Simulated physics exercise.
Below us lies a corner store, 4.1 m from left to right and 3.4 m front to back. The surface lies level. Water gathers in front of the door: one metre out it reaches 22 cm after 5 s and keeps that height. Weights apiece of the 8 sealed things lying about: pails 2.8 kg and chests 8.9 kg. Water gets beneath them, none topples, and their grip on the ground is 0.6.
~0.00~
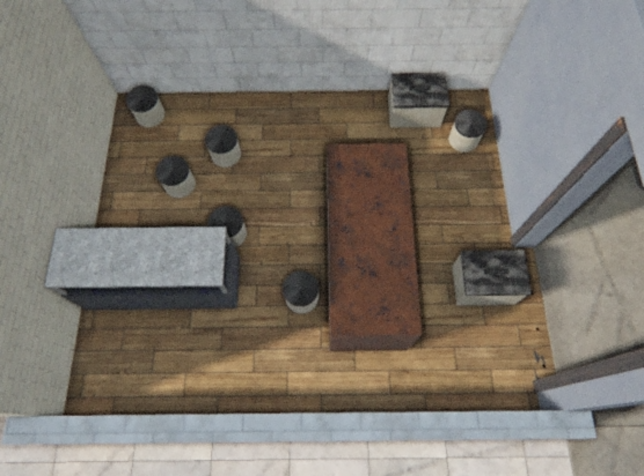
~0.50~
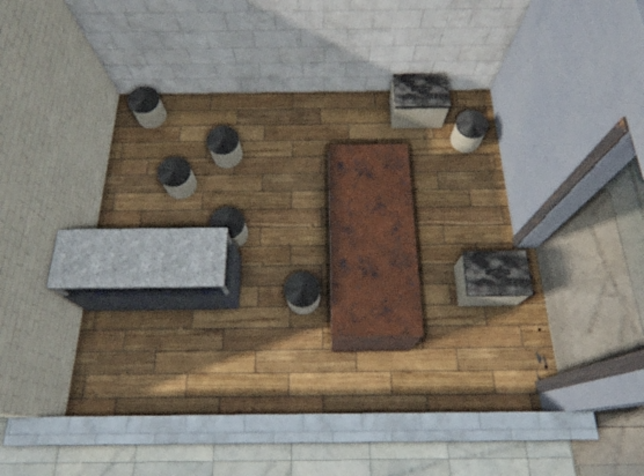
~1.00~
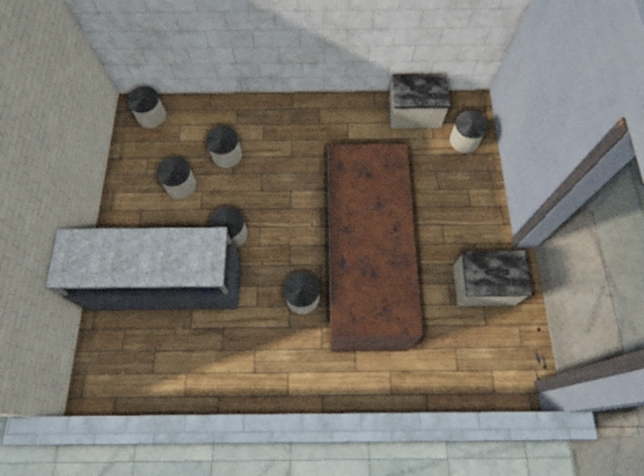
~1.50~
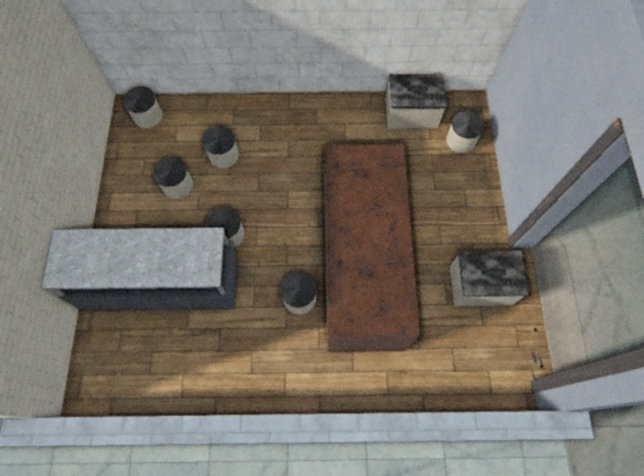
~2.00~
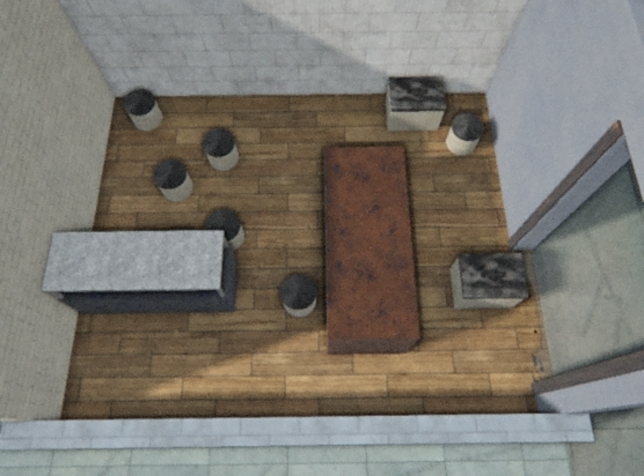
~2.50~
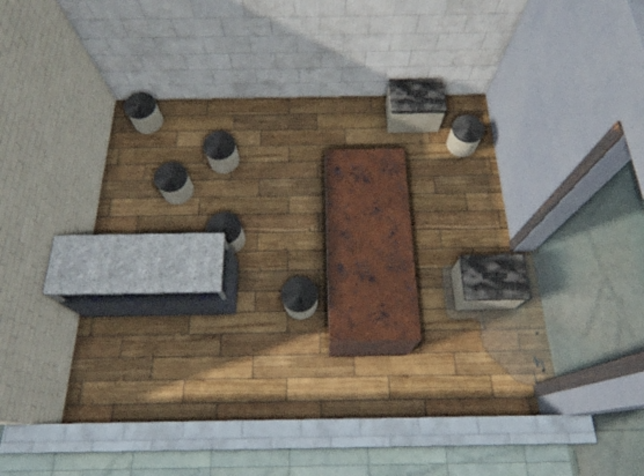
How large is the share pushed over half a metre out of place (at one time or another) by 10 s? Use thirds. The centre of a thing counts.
It is from one to two thirds.
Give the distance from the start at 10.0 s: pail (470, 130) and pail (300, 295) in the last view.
In turn: 40 cm, 0 cm.
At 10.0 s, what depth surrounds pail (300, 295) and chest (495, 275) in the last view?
Roughly 3 and 14 cm.
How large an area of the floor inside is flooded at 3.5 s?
About 2.0 m2.
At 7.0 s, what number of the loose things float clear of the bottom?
3 of them.
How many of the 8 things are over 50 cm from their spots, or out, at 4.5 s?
1 of them.
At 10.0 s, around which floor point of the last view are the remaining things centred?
At about (265, 188).
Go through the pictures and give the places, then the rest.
A pail at (471, 123), on the bottom; a chest at (496, 272) rests on the ground; water covers 0.0 m2; 0 of 8 have shifted, in the first frame.
A pail at (472, 124), on the bottom; a chest at (498, 273) rests on the ground; water covers 0.0 m2; 0 of 8 have shifted, in the second frame.
A pail at (472, 124) rests on the ground; a chest at (497, 273) rests on the ground; 0.0 m2 under water; 0 of 8 have shifted, in the third frame.
A pail at (468, 124), on the bottom; a chest at (493, 273), on the bottom; 0.0 m2 under water; 0 of 8 have shifted, in the fourth frame.
A pail at (468, 127) rests on the ground; a chest at (493, 275), on the bottom; water covers 0.0 m2; 0 of 8 have shifted, in the fifth frame.
A pail at (468, 128), on the bottom; a chest at (495, 277), on the bottom; water covers 0.2 m2; 0 of 8 have shifted, in the sixth frame.
After 3.5 s 0 of 8 are over 50 cm from their spots; 0 afloat.
After 4.5 s 1 of 8 are over 50 cm from their spots; 1 afloat.
After 7.0 s 1 of 8 are over 50 cm from their spots; 3 afloat.
After 10.0 s 3 of 8 are over 50 cm from their spots, and 4 have been at some point; 4 afloat.
